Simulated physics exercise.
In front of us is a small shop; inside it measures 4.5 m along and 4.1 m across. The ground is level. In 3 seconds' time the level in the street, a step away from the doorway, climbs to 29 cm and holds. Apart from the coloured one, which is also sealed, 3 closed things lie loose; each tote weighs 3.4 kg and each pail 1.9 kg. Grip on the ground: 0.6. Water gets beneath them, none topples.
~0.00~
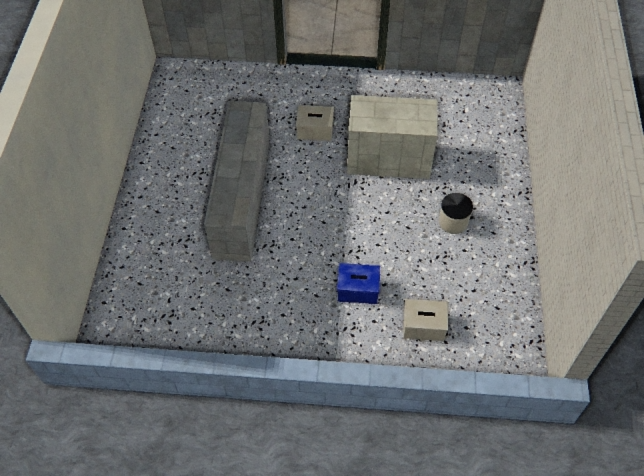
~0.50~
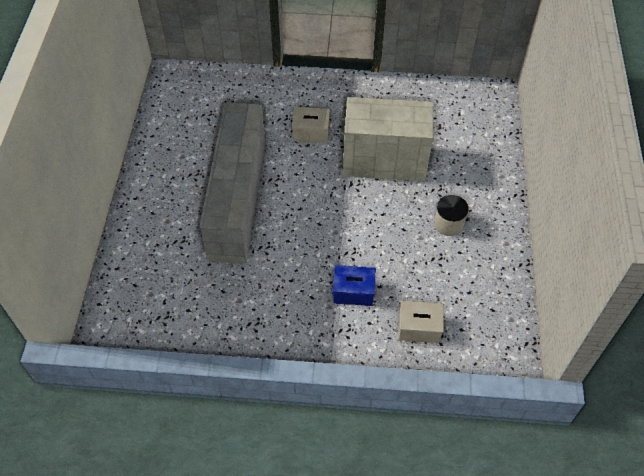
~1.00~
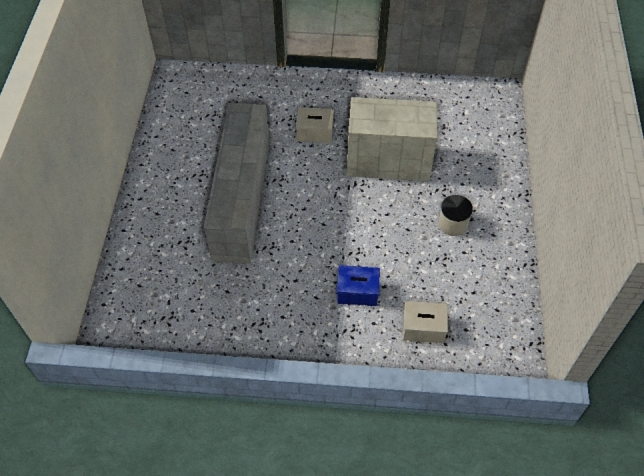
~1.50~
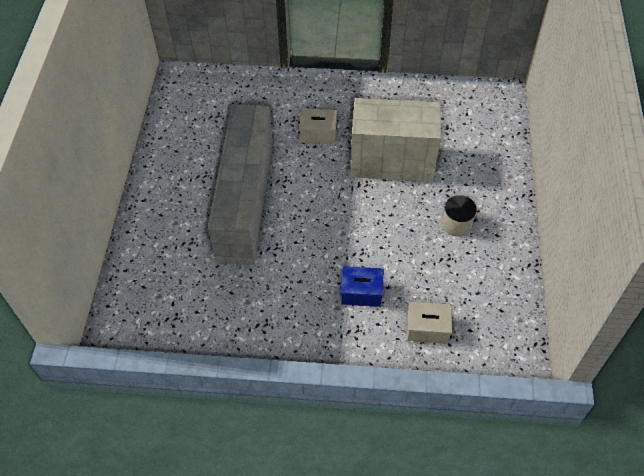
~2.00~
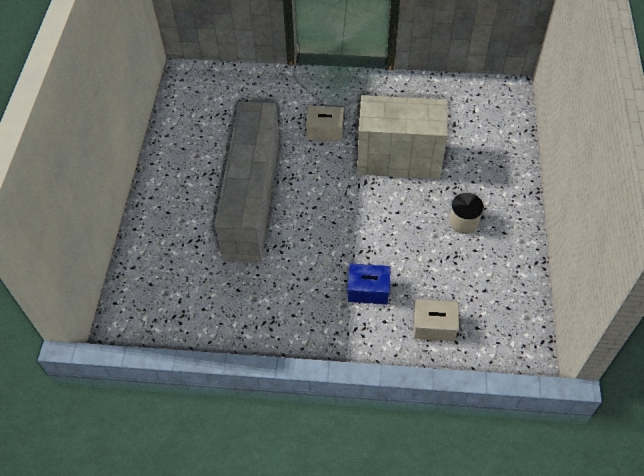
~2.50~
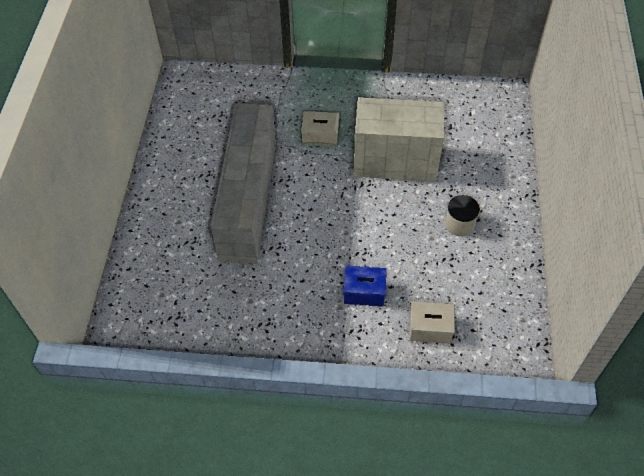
In this clip, greenish water spreads over the ground outside a small walled room holding a blue box, beige boxes and blocks, then seeps in through the doorway at the back as the view shifts slightly from side to side.
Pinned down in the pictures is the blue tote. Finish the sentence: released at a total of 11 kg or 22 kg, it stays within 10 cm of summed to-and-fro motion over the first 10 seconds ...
... only with the higher total.
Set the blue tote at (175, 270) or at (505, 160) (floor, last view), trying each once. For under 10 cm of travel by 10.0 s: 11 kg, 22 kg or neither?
Note, in order: Both OK; heavier only OK.
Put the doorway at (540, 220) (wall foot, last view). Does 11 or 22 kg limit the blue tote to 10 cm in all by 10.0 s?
Then only the bigger mass works.
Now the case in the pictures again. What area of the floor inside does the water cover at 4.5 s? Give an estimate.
The covered patch comes to about 10.0 m2.
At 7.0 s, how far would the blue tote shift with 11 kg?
Roughly 10 cm.
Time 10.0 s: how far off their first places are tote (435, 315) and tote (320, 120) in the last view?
Respectively 120 and 200 cm.
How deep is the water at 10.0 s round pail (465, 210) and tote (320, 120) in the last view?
8 and 10 cm.
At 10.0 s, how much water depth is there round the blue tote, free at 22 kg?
About 10 cm.
After 3.5 s the blue tote would be 0 cm from its start with 11 kg and 0 cm from its start with 22 kg; 0 cm of water round it then.
After 4.5 s the blue tote would be 0 cm from its start with 11 kg and 0 cm from its start with 22 kg; 5 cm of water round it then.
After 7.0 s the blue tote would be 12 cm from its start with 11 kg and 0 cm from its start with 22 kg; 6 cm of water round it then.
After 10.0 s the blue tote would be 145 cm from its start with 11 kg and 0 cm from its start with 22 kg; 10 cm of water round it then.
